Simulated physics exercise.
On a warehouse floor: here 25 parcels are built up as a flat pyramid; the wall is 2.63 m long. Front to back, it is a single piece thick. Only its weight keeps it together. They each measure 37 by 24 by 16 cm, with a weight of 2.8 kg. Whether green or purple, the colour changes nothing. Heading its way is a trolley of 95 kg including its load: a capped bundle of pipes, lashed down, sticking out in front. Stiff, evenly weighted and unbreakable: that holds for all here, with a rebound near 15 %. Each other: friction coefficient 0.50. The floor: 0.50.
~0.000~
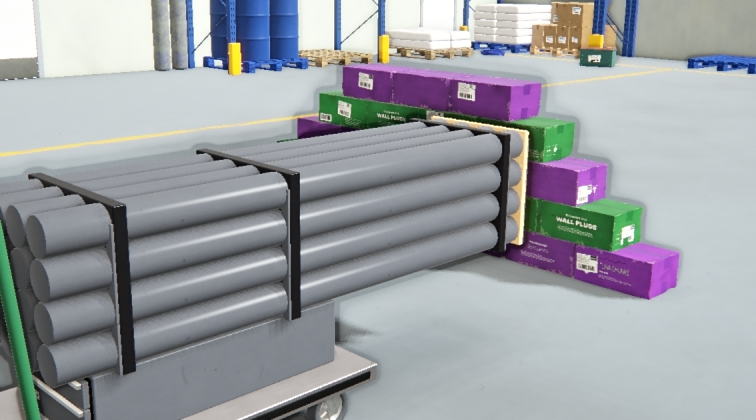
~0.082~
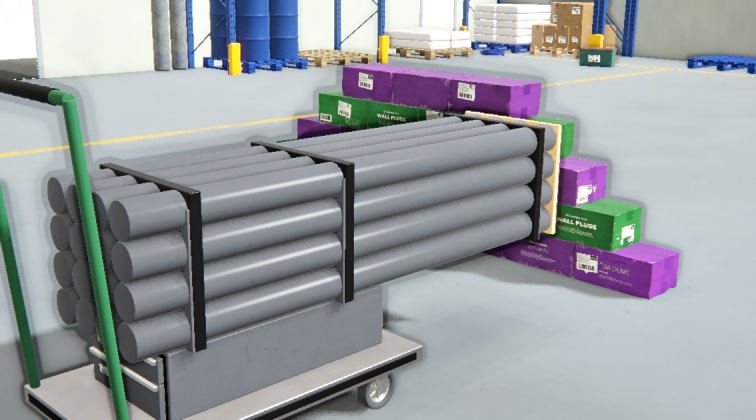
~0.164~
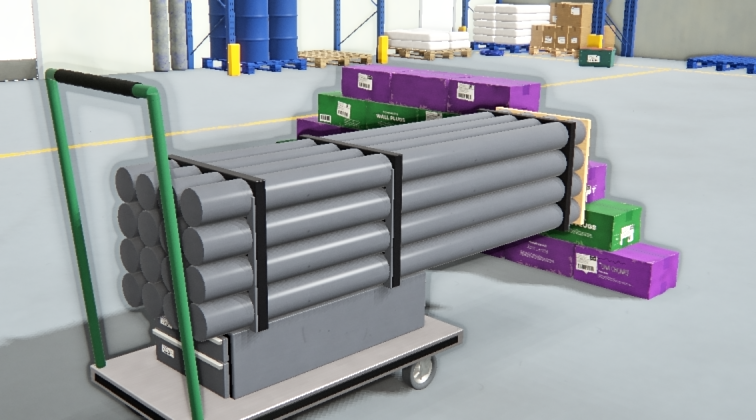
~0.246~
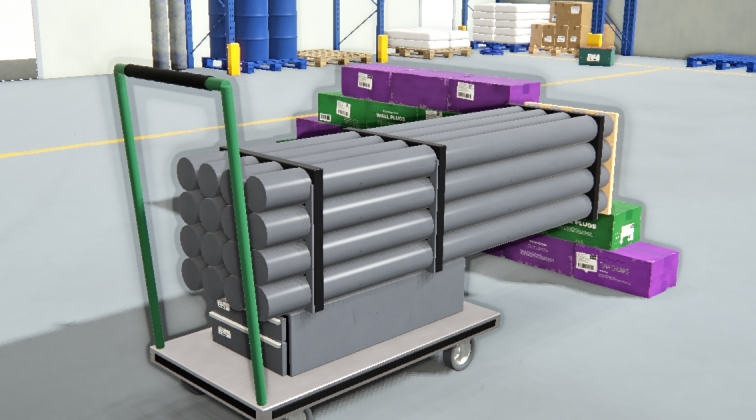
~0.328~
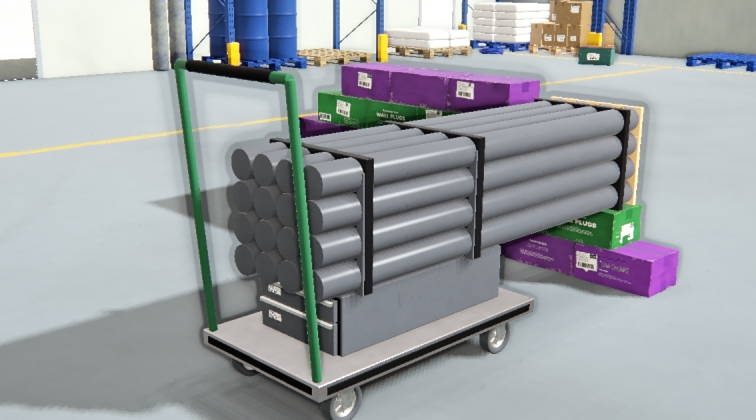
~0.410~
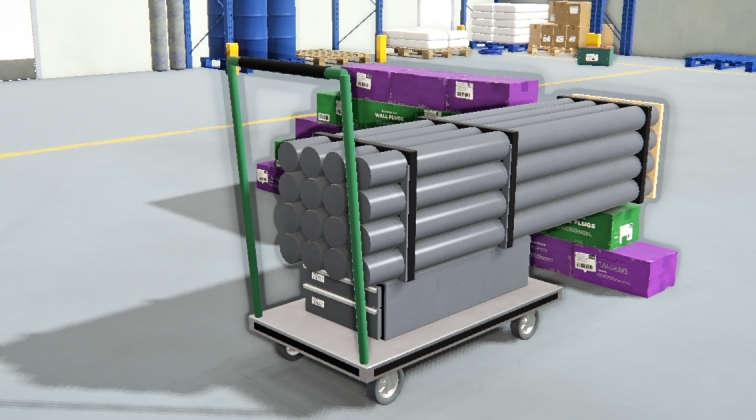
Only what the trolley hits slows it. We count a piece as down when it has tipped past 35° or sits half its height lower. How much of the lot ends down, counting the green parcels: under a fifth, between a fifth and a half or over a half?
Lab note - fraction down at the end: Under one fifth.
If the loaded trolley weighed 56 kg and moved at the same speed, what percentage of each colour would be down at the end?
Result: Purple 10, green 0 %.
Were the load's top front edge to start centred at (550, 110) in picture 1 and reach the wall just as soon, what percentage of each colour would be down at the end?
You'd end up with purple at 10 per cent down and green at 10 per cent.
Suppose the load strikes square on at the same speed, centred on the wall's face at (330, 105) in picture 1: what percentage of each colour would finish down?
The purple ones would be 30 per cent down and the green ones 30 per cent.
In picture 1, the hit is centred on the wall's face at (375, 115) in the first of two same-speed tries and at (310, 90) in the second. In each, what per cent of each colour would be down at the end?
You'd get purple at 40 followed by 10, and green at 30 followed by 10 percent.
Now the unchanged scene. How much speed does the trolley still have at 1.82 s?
Something like 0.8 m/s, I'd say.
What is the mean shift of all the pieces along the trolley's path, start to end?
On average the pieces end up around 30 cm further on.
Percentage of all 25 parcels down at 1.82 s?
5 %.
Around 0.78 s, load 98 cm past the wall's line, still rolling; none of the 10 green parcels down (1 of 25 in all colours); top green parcel unmoved.
Around 1.18 s, load 1.59 m past the wall's line, still rolling; none of the 10 green parcels down (1 of 25 in all colours); top green parcel unmoved.
Around 1.82 s, load 2.21 m past the wall's line, still rolling; none of the 10 green parcels down (1 of 25 in all colours); top green parcel unmoved.
Finally (3.2 s), load 2.04 m past the wall's line, still rolling; none of the 10 green parcels down (1 of 25 in all colours); top green parcel unmoved; top purple parcel unmoved. That is 0 per cent. Seen by the last camera, middles, top green parcel near (354, 109), top purple parcel near (378, 82).
